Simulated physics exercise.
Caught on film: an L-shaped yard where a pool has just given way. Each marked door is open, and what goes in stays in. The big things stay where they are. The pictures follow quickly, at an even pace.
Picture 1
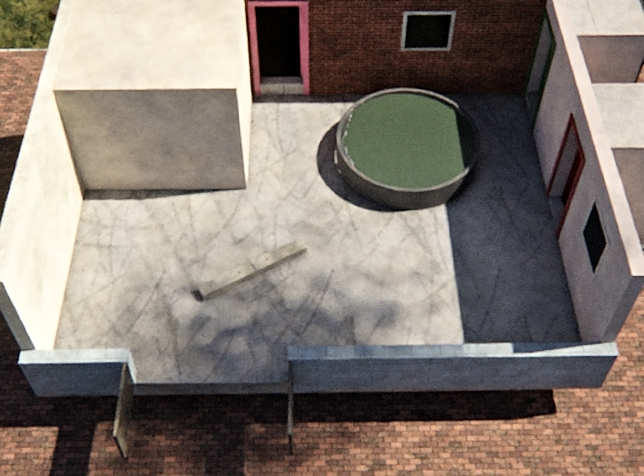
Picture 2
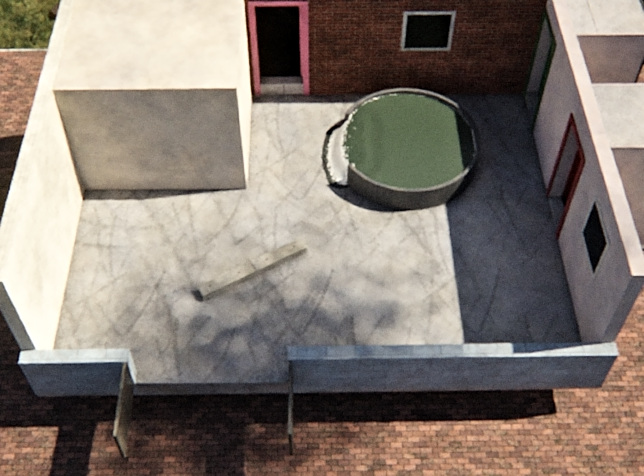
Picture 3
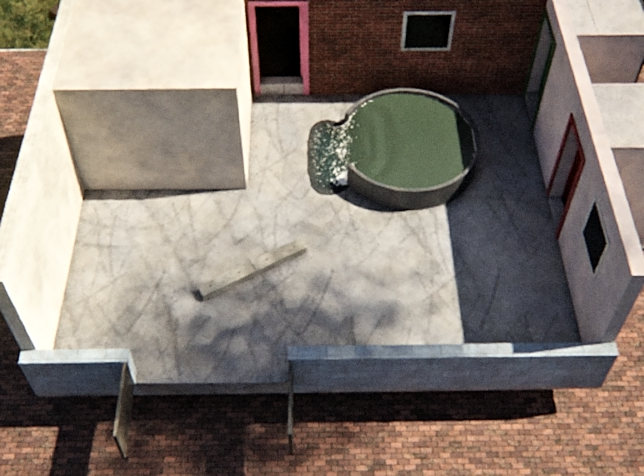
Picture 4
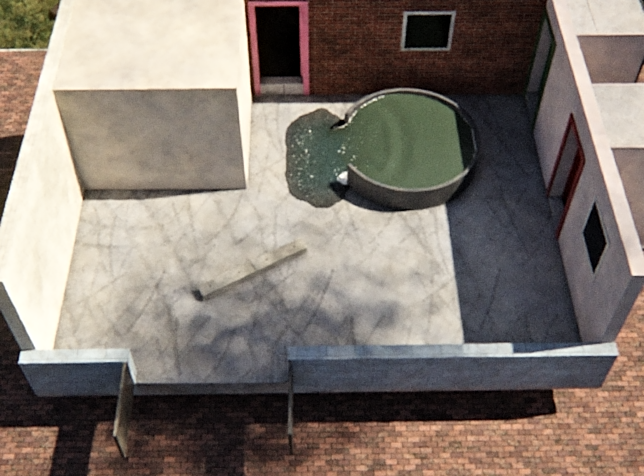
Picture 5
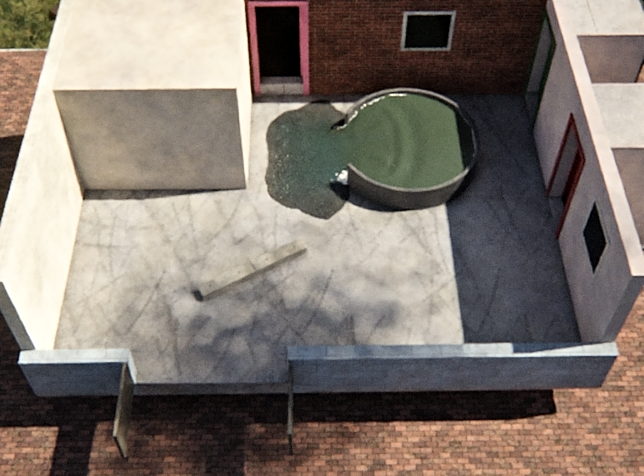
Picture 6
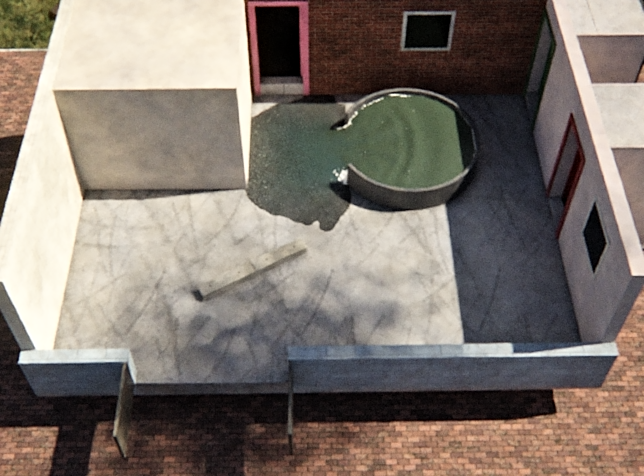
Green water pouring from a gap in the left side of a round pool and spreading leftward across a pale walled yard.
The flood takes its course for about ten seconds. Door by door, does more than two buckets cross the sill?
One by one: The red door stays under that; the green door stays under that; the pink door stays under that.
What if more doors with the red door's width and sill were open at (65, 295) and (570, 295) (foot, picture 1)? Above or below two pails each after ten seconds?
In turn: Takes more, is under.
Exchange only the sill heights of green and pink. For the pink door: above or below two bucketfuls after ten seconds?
Pink lets more in.
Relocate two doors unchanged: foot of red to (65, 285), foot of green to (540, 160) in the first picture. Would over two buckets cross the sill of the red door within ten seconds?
One by one: Red door takes more.
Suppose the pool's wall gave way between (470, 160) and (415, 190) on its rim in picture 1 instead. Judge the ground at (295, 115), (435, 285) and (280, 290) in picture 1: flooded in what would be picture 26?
In turn: Dry, covered, no water.
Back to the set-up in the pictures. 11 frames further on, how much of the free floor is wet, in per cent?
About 20 per cent.
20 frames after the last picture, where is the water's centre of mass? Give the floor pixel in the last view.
Around (339, 164).
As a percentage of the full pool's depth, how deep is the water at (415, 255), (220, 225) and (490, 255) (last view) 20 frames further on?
Roughly 0, 8 and 0 per cent, in turn.
A moment on, water covers 15 % of the floor; the red door not reached, the green door not reached, the pink door wet at the sill, nothing in.
Next, water covers 20 % of the floor; the red door not reached, the green door not reached, the pink door wet at the sill, nothing in.
Then, water covers 30 % of the floor; the red door not reached, the green door not reached, the pink door under two buckets in.
Later, water covers 55 % of the floor; the red door wet at the sill, nothing in, the green door wet at the sill, nothing in, the pink door under two buckets in.
In the end, water covers 90 % of the floor; the red door wet at the sill, nothing in, the green door wet at the sill, nothing in, the pink door under two buckets in.
